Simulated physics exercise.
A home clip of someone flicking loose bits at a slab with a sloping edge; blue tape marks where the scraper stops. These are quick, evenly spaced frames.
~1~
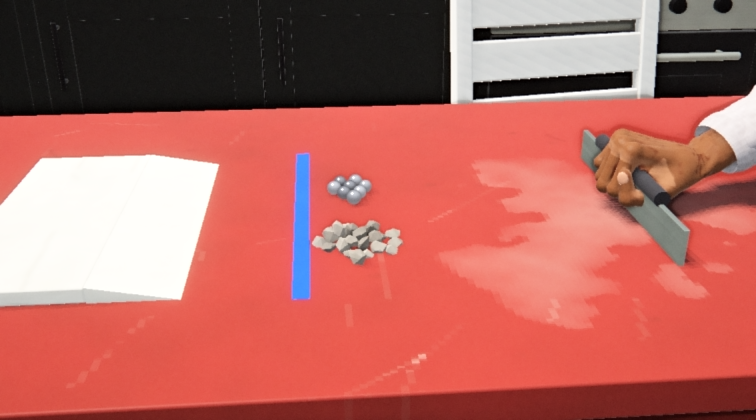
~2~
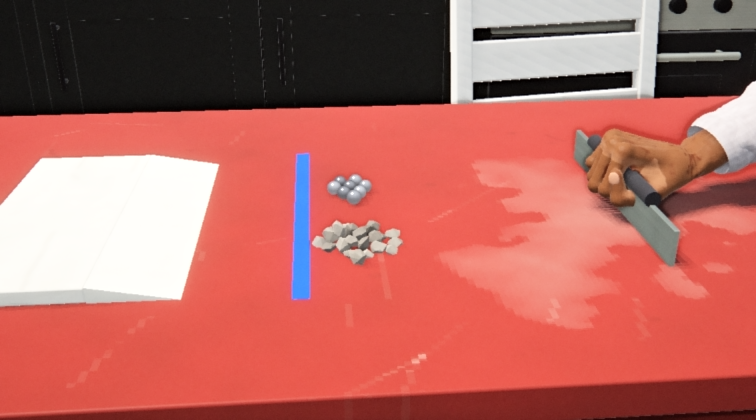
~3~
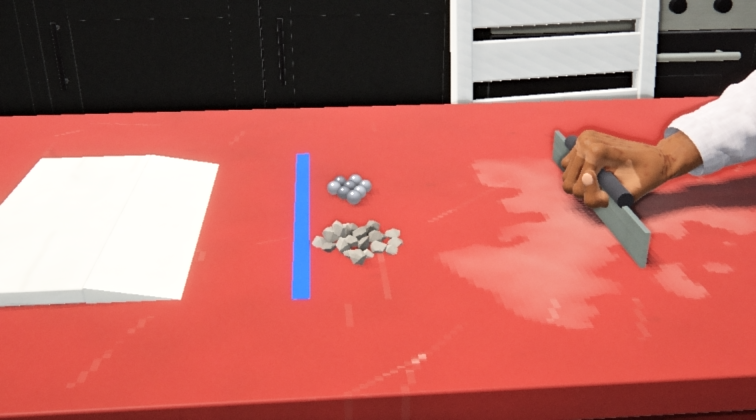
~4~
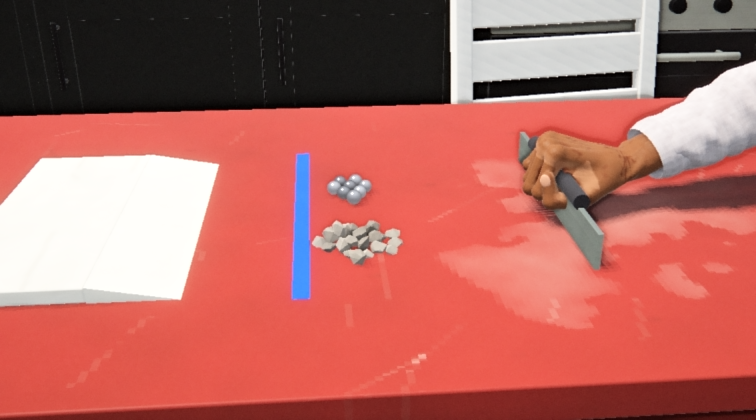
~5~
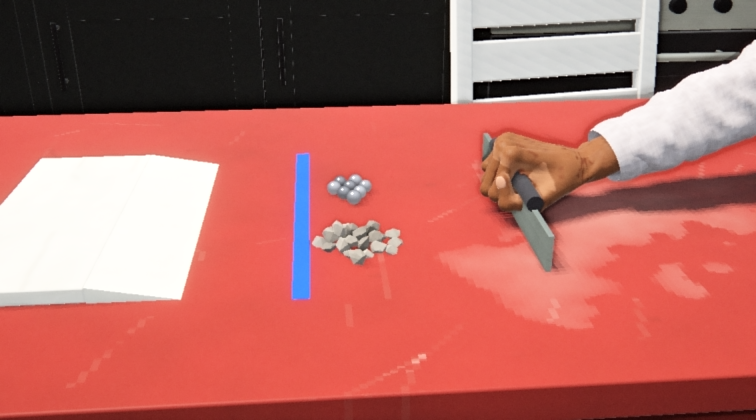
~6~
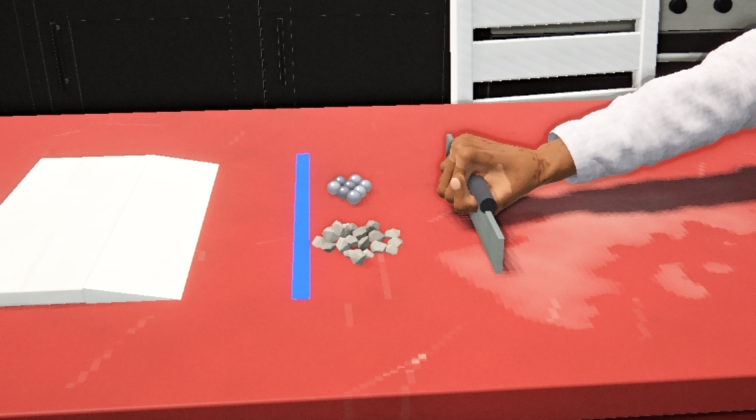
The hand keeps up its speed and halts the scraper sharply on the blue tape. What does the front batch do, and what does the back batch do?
Front batch: It does not make it up. Back batch: It makes it up with some or all.
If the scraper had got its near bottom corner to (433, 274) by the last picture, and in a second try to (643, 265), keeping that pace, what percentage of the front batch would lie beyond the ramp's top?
The first gives 0 %, the second 0 %.
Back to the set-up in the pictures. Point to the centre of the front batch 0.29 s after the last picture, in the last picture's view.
Close to (251, 248).
Then, 0.14 s on from there, scraper still moving, near (368, 182); front batch the whole lot short of the ramp; back batch the whole lot short of the ramp.
Then, 0.29 s on from there, scraper stopped at the blue tape; front batch the whole lot short of the ramp; back batch a little on the ramp, the bulk short of the ramp.
Then, 0.57 s on from there, scraper stopped at the blue tape; front batch the whole lot short of the ramp; back batch the whole lot past the top.
In the end, scraper stopped at the blue tape; front batch none at all past the top, the whole lot short of the ramp; back batch the whole lot past the top.
